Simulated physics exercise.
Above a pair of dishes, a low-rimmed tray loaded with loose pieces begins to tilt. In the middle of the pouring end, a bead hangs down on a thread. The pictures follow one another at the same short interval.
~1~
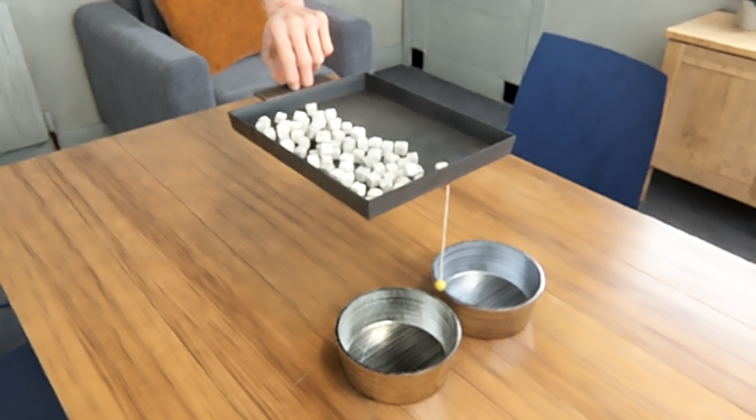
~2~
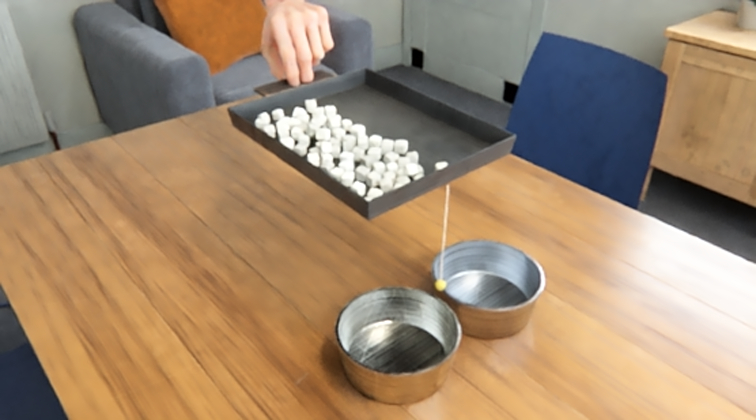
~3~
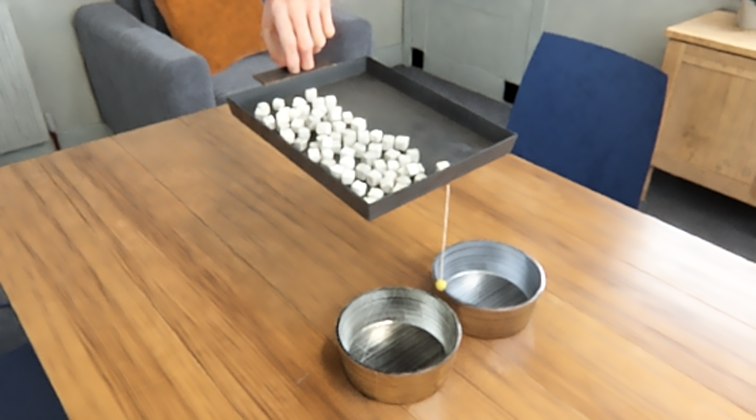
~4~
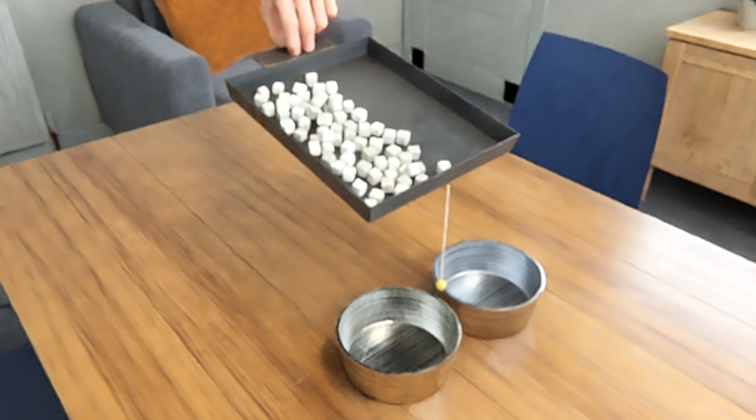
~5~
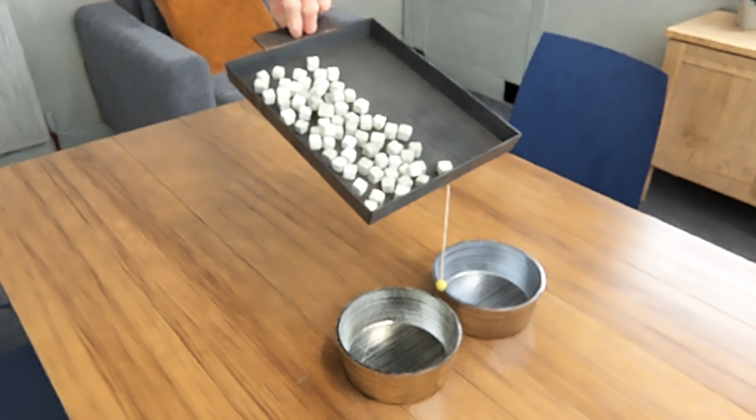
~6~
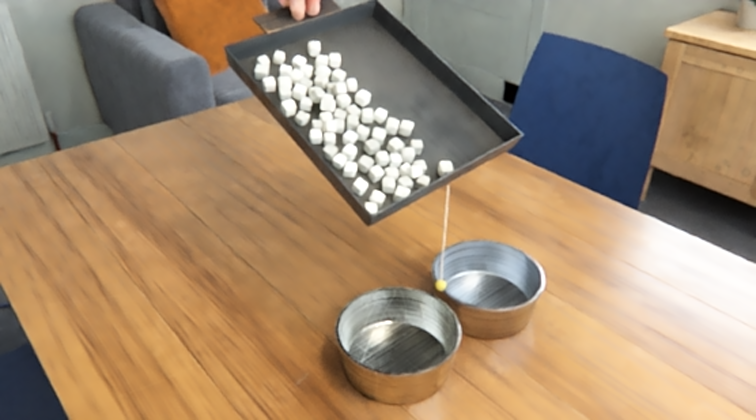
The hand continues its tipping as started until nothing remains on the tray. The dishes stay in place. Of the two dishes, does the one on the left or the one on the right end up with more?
The fuller one at the end is the dish on the left, no doubt.
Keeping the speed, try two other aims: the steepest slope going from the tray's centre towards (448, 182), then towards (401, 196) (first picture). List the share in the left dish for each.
Roughly 10 percent first and 50 percent second.
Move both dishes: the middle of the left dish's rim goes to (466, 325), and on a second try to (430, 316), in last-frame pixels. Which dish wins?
The dish to the left, then the dish to the left.
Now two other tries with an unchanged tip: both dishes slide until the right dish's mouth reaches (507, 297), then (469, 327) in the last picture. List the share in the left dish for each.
Trial 1: 60 percent; trial 2: 30 percent.
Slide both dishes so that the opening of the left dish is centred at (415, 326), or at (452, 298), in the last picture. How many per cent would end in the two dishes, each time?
Estimate: 40 % first, 10 % second.
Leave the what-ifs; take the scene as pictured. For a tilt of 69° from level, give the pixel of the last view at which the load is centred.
The load is centred about (393, 155).
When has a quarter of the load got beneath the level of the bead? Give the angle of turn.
120°.
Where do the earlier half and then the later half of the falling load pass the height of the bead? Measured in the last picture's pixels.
I'd place the first part at (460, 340) and the rest at (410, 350).
Just after the last frame, tray tipped steeply; every one on the tray.
A moment on, tray tipped past a quarter turn; the larger part on the tray; just a few in the left dish; just a few outside both; about a tenth in the air.
Further on, tray tipped past a quarter turn; roughly a third in the left dish; roughly two thirds outside both.
When it is over, tray tipped past a quarter turn; roughly a third in the left dish; not one in the right dish; roughly two thirds outside both.
